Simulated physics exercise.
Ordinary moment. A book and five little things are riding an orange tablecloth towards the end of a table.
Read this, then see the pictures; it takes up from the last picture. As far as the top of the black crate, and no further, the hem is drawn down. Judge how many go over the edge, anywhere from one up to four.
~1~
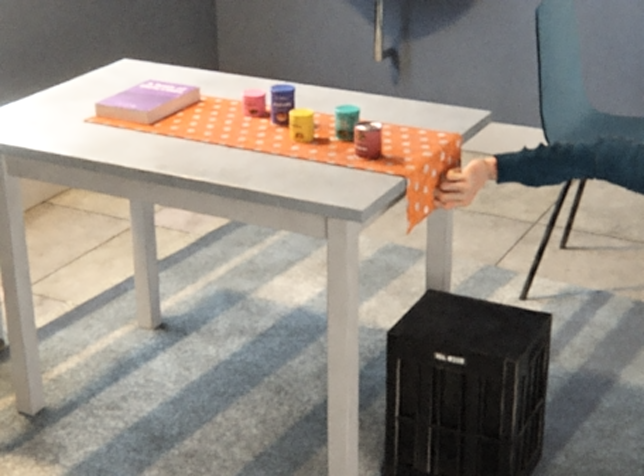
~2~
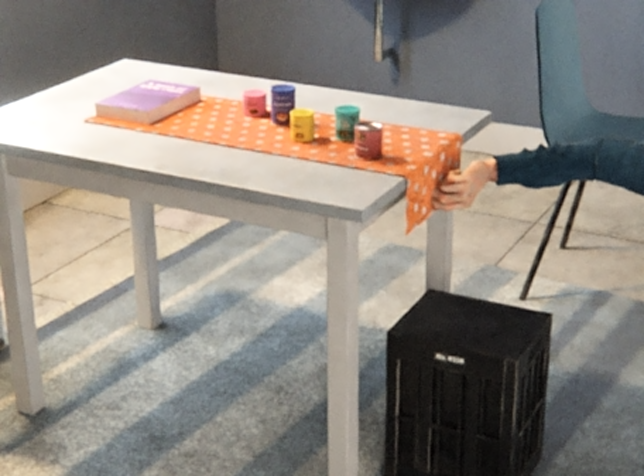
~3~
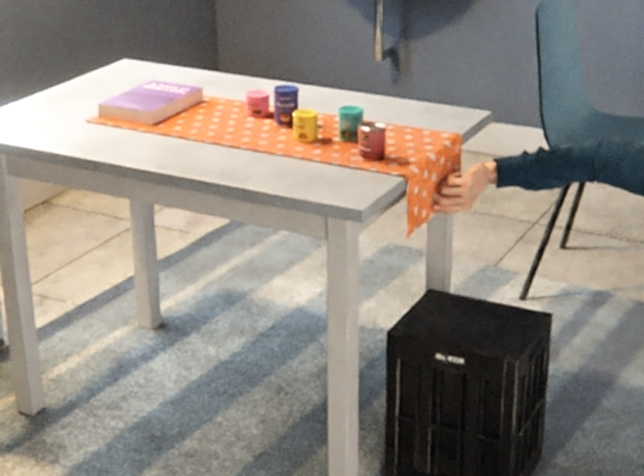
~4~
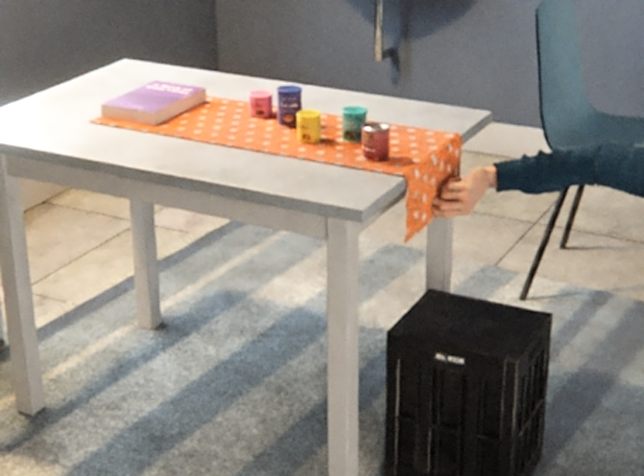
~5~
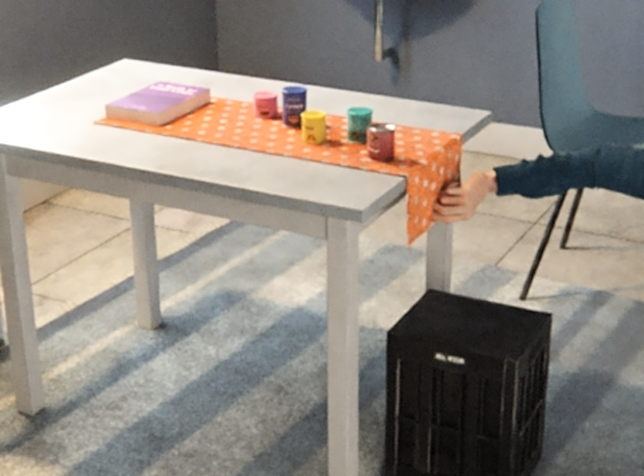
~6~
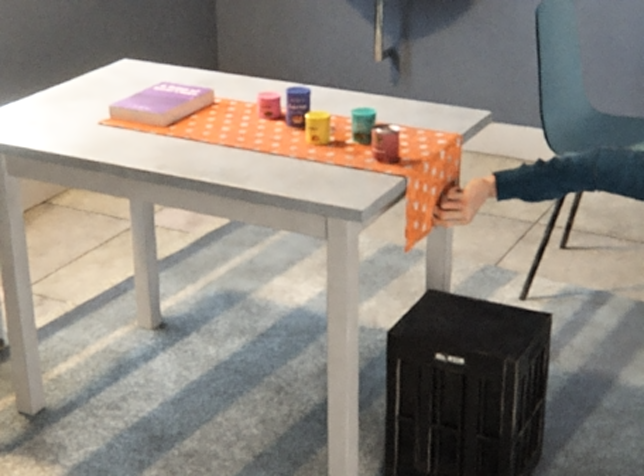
The answer is two.
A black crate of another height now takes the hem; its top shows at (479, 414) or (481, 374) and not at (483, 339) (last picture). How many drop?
Going over the edge would be 4 and 3.
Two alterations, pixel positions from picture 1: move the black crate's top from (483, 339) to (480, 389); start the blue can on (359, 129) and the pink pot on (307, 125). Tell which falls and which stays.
The blue can ends up off the top and the pink pot ends up off the top.
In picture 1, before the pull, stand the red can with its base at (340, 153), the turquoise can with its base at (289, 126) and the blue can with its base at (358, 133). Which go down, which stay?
Red can dropped, turquoise can kept, blue can dropped.
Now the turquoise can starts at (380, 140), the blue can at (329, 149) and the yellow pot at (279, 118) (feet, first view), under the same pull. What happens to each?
Well, the turquoise can is dislodged, the blue can is dislodged, and the yellow pot is safe.
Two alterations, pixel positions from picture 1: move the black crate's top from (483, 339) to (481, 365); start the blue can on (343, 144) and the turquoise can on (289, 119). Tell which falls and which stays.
As for the blue can, it leaves the top; as for the turquoise can, it stays in place.
Early on, hem near (434, 272); red can gone.
Midway, hem on the crate; red can and turquoise can gone.
Finally, hem on the crate; red can and turquoise can gone. It carries off two.
